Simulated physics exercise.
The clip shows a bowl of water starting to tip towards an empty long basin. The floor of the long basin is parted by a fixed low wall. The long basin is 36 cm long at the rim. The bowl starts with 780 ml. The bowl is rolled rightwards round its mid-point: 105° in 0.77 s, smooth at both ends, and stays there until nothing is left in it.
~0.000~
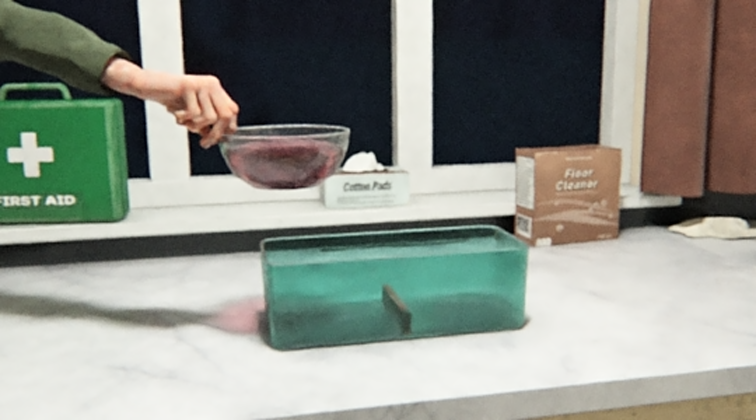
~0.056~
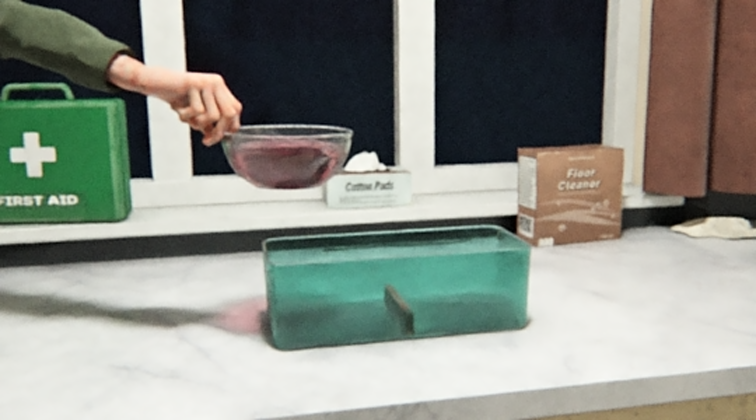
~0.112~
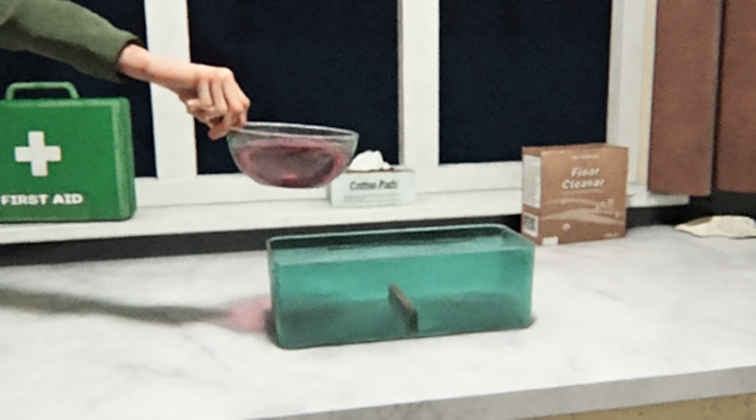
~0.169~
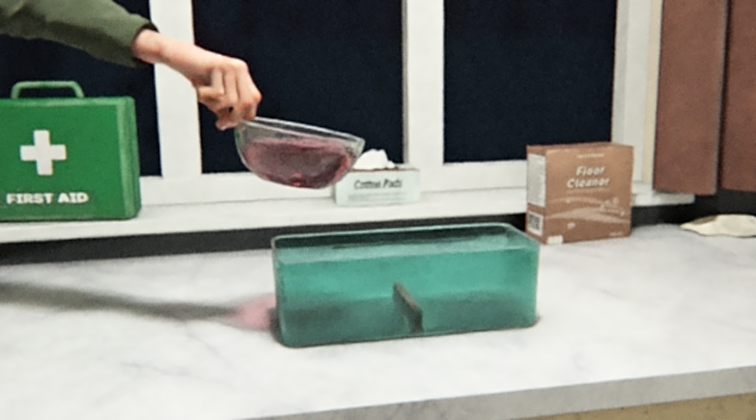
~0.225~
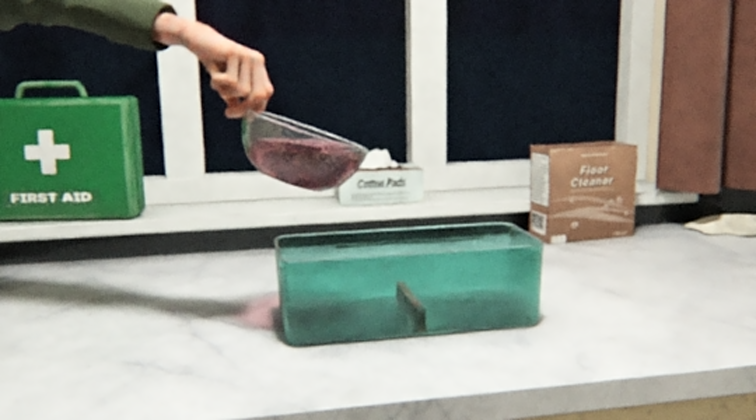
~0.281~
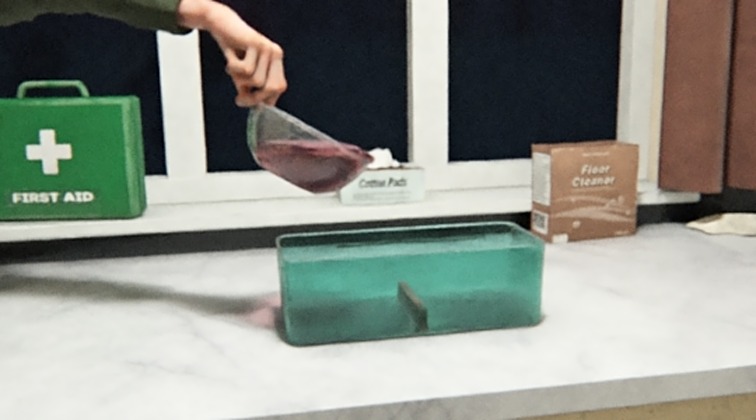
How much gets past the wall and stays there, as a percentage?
The far part has some 37 per cent.
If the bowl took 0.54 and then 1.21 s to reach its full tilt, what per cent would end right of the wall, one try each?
In turn about 35 and 45 per cent.
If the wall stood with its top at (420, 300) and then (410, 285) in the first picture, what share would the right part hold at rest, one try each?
First 20, then 10 per cent.
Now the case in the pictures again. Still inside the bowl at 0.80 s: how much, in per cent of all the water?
Some 0 per cent.
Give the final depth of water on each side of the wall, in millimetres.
Some 20 mm on the left and 12 mm on the right.
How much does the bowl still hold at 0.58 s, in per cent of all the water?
About 14 per cent.
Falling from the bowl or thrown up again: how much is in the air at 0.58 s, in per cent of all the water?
Near 30 in a hundred.
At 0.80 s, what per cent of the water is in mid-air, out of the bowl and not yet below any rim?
Near 5 in a hundred.
After 0.58 s the tilt is 90° and 14 per cent is still to pour, 32 is left of the wall and 24 right of it.
After 0.80 s the tilt is 105° and 0 per cent is still to pour, 62 is left of the wall and 33 right of it.
After 1.02 s the tilt is 105° and 0 per cent is still to pour, 61 is left of the wall and 36 right of it.
After 1.27 s the tilt is 105° and 0 per cent is still to pour, 61 is left of the wall and 37 right of it.
In the end 61 per cent lies left of the wall, 37 right of it and 3 outside.
